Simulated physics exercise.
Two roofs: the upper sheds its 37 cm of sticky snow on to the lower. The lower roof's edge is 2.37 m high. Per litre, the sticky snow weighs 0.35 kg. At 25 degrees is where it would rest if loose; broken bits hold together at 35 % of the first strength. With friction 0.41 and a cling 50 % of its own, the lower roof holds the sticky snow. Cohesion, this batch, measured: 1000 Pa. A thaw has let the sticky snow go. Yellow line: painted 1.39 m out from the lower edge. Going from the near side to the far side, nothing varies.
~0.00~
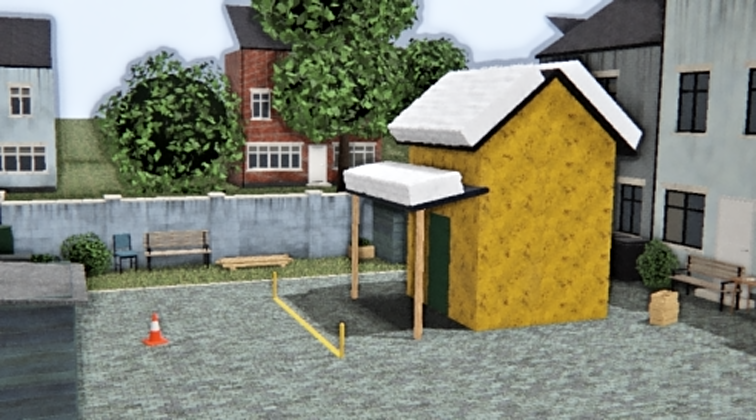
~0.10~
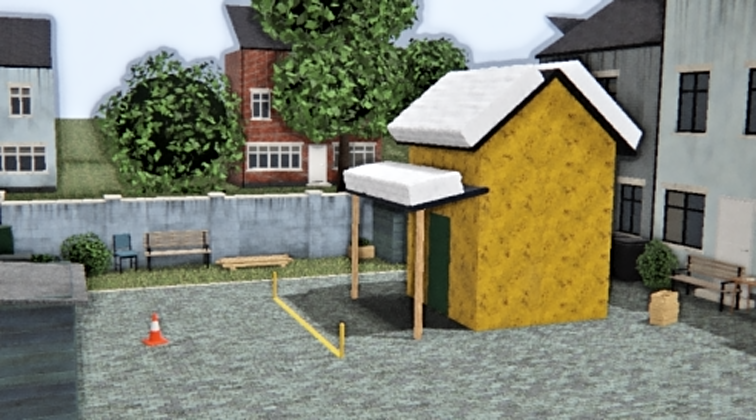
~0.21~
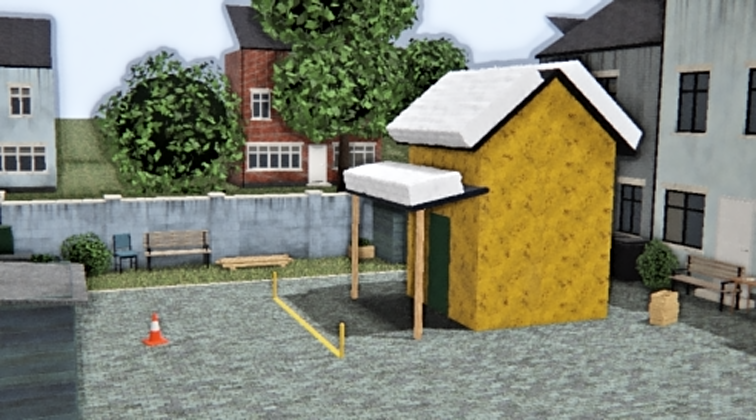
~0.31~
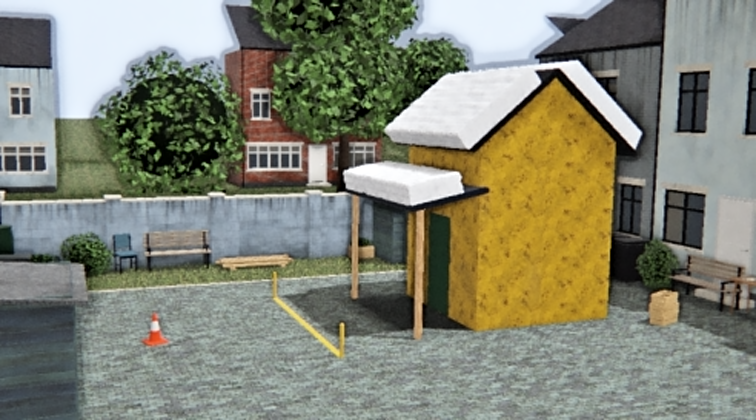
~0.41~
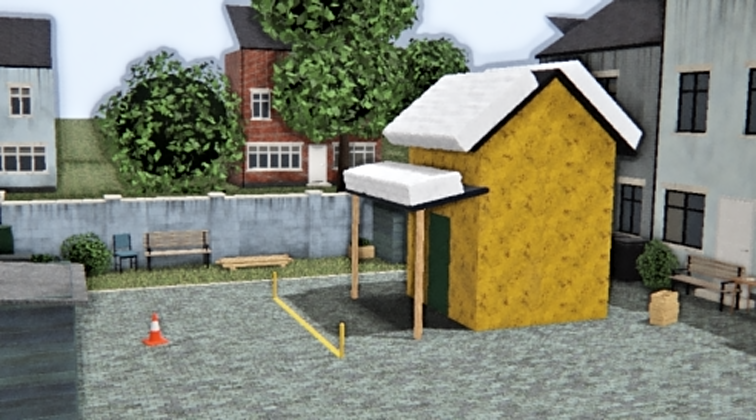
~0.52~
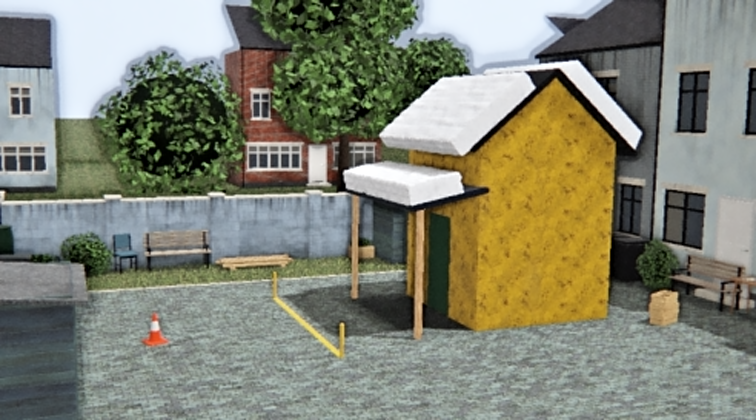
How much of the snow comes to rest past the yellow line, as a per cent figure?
Roughly 12 per cent.
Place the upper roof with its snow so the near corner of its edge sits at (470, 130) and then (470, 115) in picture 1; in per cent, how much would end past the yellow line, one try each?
In that order: 20 %, 35 %.
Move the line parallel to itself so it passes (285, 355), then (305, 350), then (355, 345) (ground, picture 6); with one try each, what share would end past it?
I'd guess near 0 %, then near 3 %, and near 25 % on the last try.
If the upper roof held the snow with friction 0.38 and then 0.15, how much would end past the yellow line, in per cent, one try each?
20 %, then 35 %.
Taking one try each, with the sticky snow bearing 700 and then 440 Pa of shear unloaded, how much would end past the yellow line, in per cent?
About 12 % first, about 25 % second.
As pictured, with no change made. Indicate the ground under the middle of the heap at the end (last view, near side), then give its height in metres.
The heap centres close to (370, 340) and stands about 0.4 m tall.
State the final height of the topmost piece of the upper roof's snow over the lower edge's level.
It ends up some 0.9 m higher than the lower edge.
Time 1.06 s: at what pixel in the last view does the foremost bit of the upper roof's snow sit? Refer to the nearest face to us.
You'll find it somewhere near (428, 167) on the near face.
By 1.06 s, none is below the lower edge and 0 % is past the line.
By 1.71 s, none is below the lower edge and 0 % is past the line.
By 2.35 s, 33 % is below the lower edge and 1 % is past the line.
By 3.00 s, 54 % is below the lower edge and 12 % is past the line.
By 4.70 s, at the end, 54 % is below the lower edge and 12 % is past the line.
